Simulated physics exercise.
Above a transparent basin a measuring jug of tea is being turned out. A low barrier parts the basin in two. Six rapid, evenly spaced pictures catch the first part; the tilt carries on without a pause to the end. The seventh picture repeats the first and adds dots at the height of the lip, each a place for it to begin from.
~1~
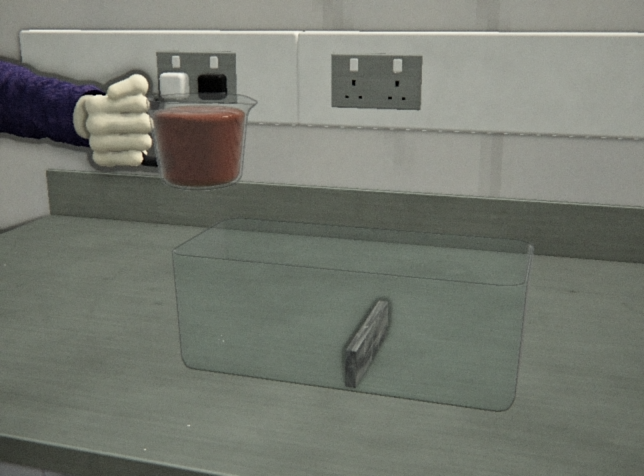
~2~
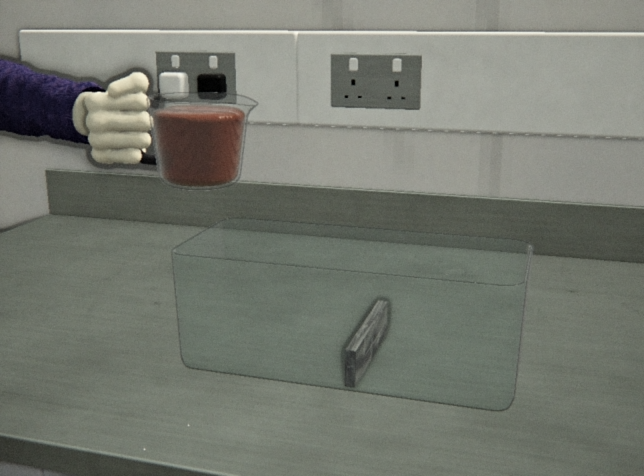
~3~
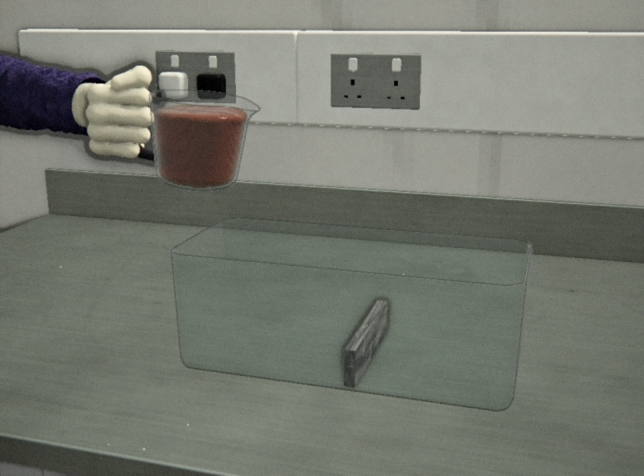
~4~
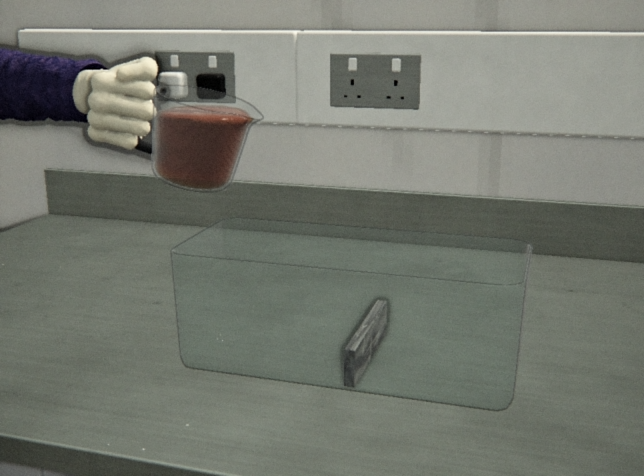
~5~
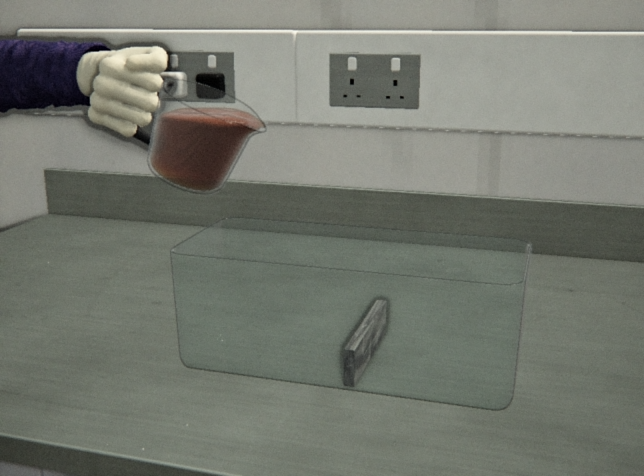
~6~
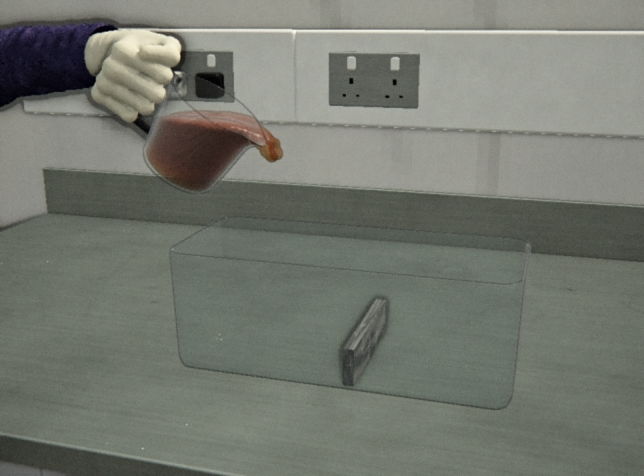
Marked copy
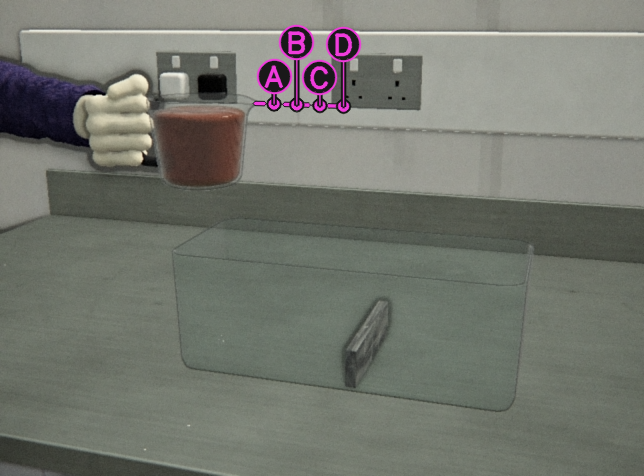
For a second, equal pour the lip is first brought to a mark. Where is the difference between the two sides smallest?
The answer is dot C.
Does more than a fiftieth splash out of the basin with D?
No.
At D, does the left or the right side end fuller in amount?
More ends on the right.
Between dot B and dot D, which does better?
Here it is dot D.
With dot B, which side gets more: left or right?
More ends on the left.
On the marked copy, A at (274, 104); B at (296, 104); C at (319, 105); D at (343, 106).
With A, about 93 % ends left of the wall and 6 % right of it.
With B, about 85 % ends left of the wall and 14 % right of it.
With C, about 51 % ends left of the wall and 49 % right of it.
With D, about 23 % ends left of the wall and 77 % right of it.
